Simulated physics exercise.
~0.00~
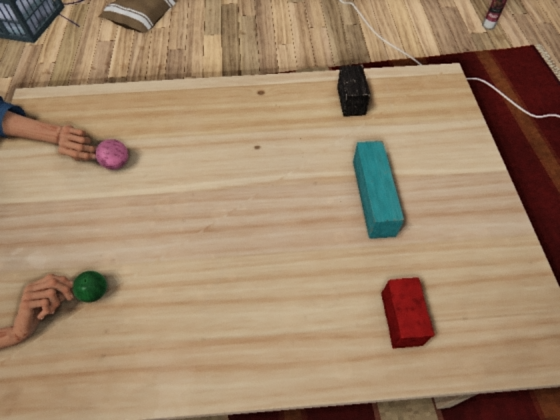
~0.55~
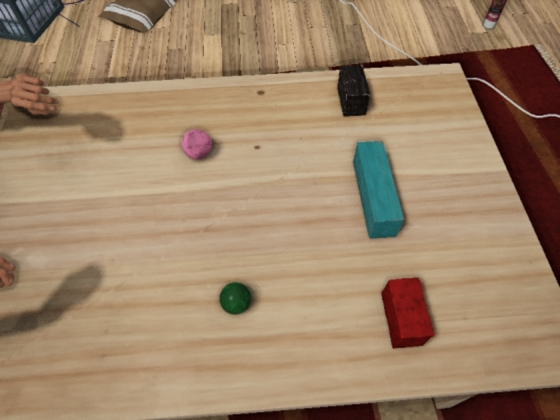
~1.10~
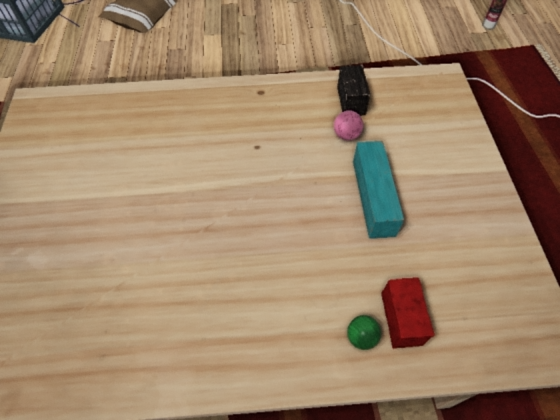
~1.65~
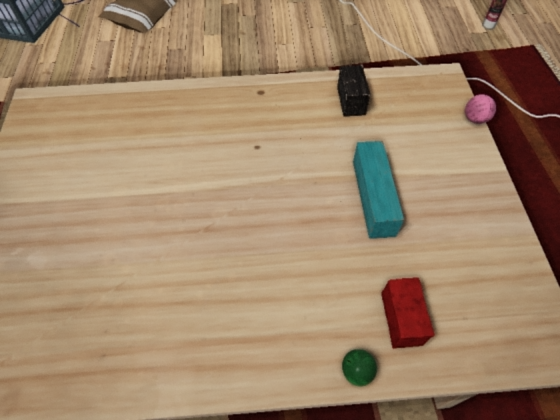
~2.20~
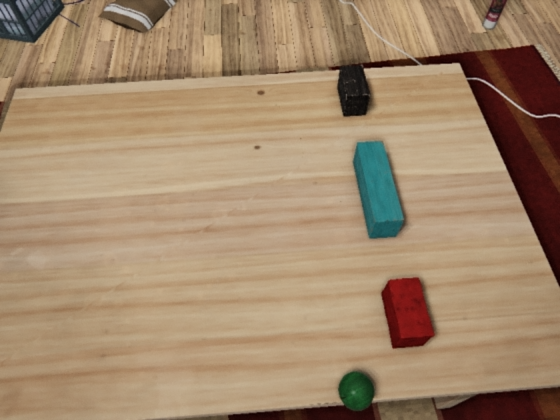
At the start, one hand holds a pink ball and another holds a round green object at the left of a wooden table, facing a row of black, turquoise and red blocks. The hands release them and draw back as both roll to the right. The pink ball reaches the opening between the black and turquoise blocks, while the green one meets the red block and is stopped. The pink ball passes through and continues to the table's right side, then goes out of sight. The green one drifts down toward the near edge, ending short of the blocks, which stay in place.
